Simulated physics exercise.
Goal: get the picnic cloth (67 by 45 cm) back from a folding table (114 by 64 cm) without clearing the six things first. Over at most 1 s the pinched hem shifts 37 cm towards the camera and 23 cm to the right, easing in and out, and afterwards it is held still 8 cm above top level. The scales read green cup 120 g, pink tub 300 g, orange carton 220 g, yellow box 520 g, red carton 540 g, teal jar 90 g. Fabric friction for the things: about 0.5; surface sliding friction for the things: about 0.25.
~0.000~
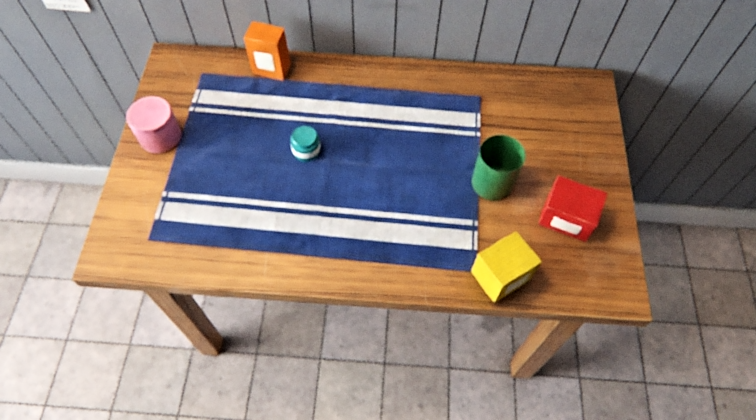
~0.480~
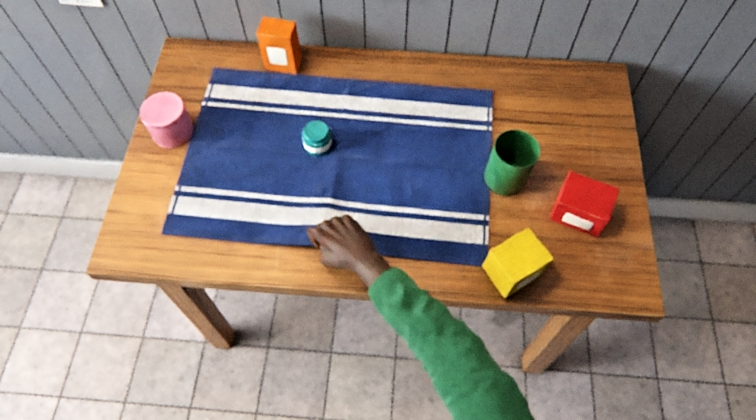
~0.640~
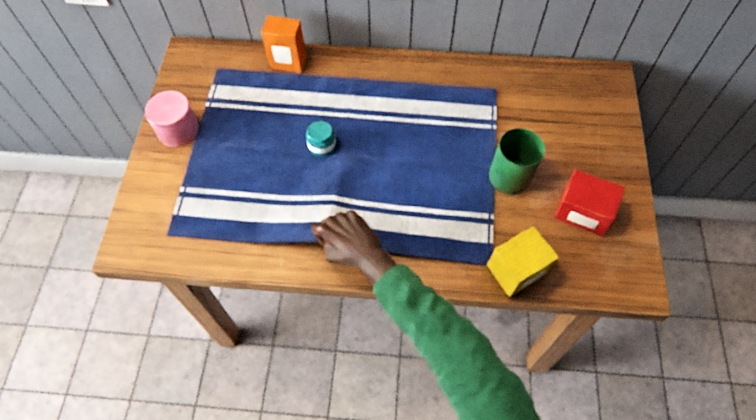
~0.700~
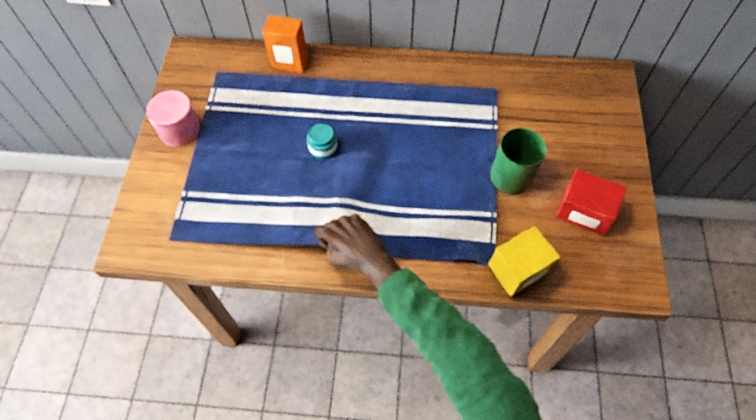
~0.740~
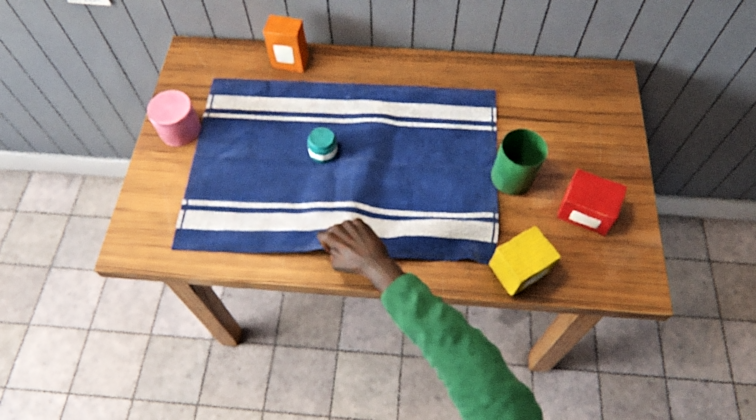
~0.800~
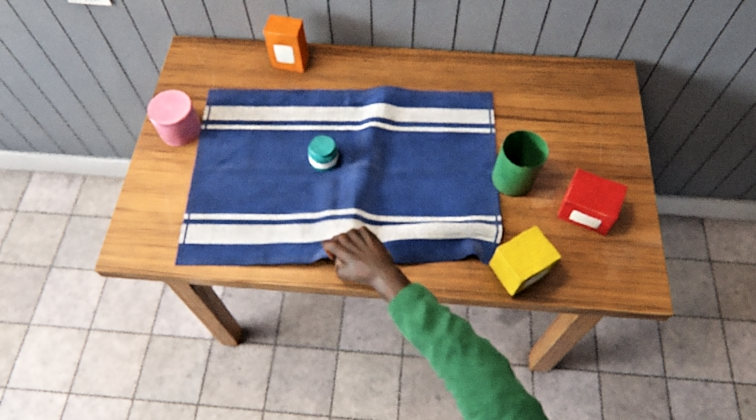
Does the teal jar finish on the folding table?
No.
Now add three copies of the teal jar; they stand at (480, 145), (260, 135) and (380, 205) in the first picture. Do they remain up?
Respectively, the copies end as follows: Still in place, gone from the top, gone from the top.
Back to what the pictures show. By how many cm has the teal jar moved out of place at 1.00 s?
The teal jar has moved 15 cm.
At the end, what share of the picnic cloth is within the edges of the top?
Roughly 15% of it.
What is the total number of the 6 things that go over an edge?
It adds up to 1.
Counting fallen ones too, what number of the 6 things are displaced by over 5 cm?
After counting, the figure is 1.
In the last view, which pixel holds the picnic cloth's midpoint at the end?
I'd say it sits around (400, 354) in the last picture.
By 1.0 s, 90 % of the picnic cloth is still over the top; teal jar 16 cm off its start, green cup 2 cm off its start.
By 1.2 s, 65 % of the picnic cloth is still over the top; teal jar 29 cm off its start, green cup 3 cm off its start.
By 1.4 s, 30 % of the picnic cloth is still over the top; teal jar 44 cm off its start at (363, 331), green cup 3 cm off its start at (522, 159).
By 1.6 s, 15 % of the picnic cloth is still over the top; teal jar over the edge, green cup 3 cm off its start.
By 3.2 s, 15 % of the picnic cloth is still over the top; teal jar over the edge, green cup 3 cm off its start at (522, 159).
